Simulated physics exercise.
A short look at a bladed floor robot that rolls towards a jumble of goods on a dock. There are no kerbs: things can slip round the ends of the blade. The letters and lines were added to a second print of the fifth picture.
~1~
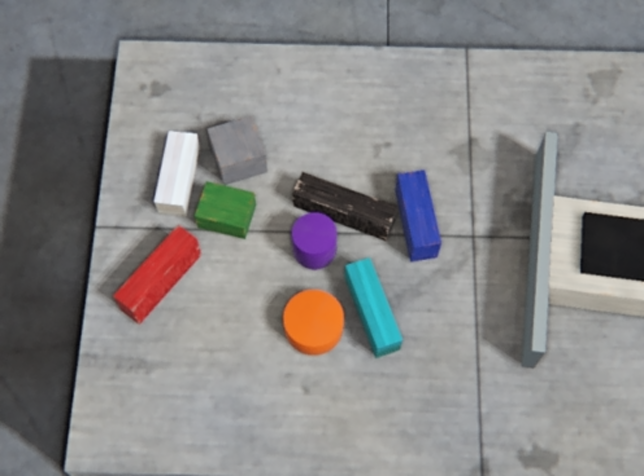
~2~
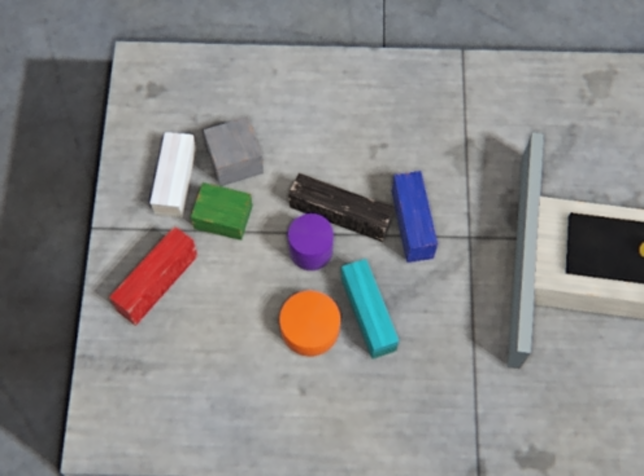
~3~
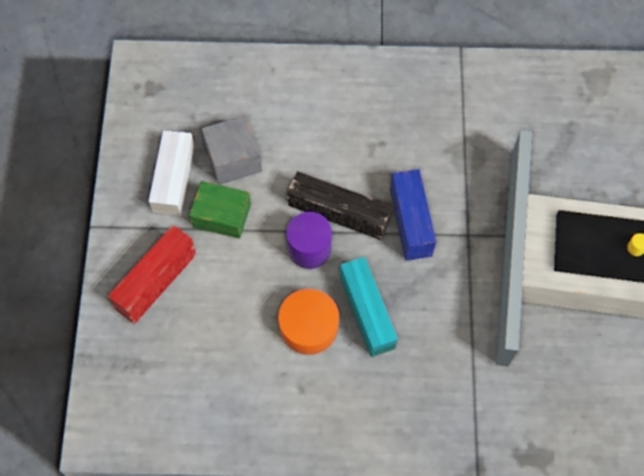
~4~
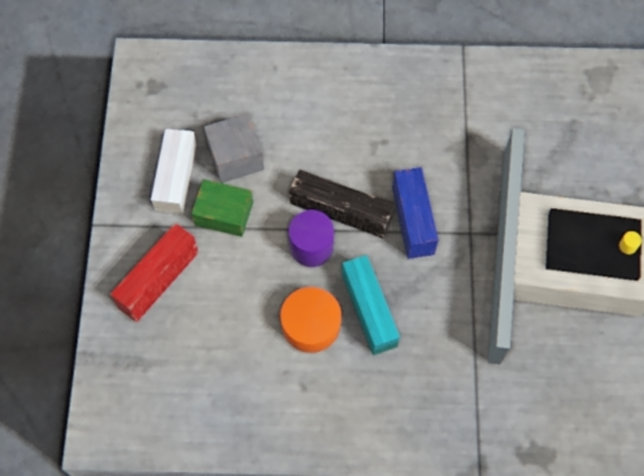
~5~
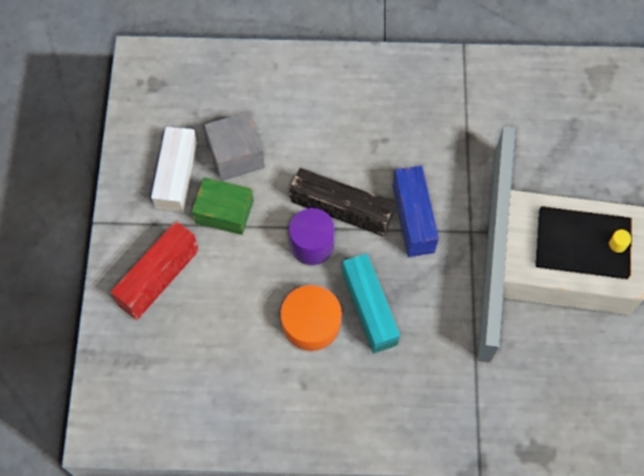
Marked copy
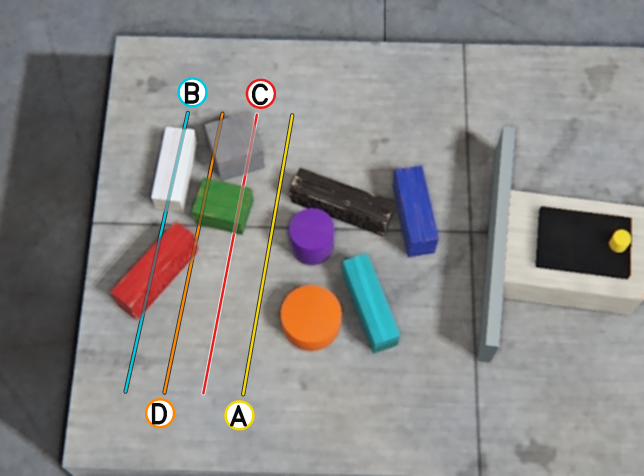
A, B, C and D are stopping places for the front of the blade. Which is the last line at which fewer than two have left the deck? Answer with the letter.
D.
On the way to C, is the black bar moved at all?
Yes.
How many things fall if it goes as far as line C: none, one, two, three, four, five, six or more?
The count is none.
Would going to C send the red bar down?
No.
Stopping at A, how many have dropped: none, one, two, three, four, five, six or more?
The count is none.
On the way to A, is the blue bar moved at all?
Yes.
On the marked copy, A at (269, 246); B at (159, 244); C at (232, 246); D at (195, 245).
Taking D. A third of the way, robot (466, 238); turquoise stick (357, 300); black bar (307, 198).
Two thirds of the way, robot (354, 235); white stick (150, 157); green crate (195, 218).
When it is over, robot (269, 233); red bar (89, 275); white stick (111, 121); none fallen.
As for the rest, A is within the limit but short; B drops two; C is within the limit but short.
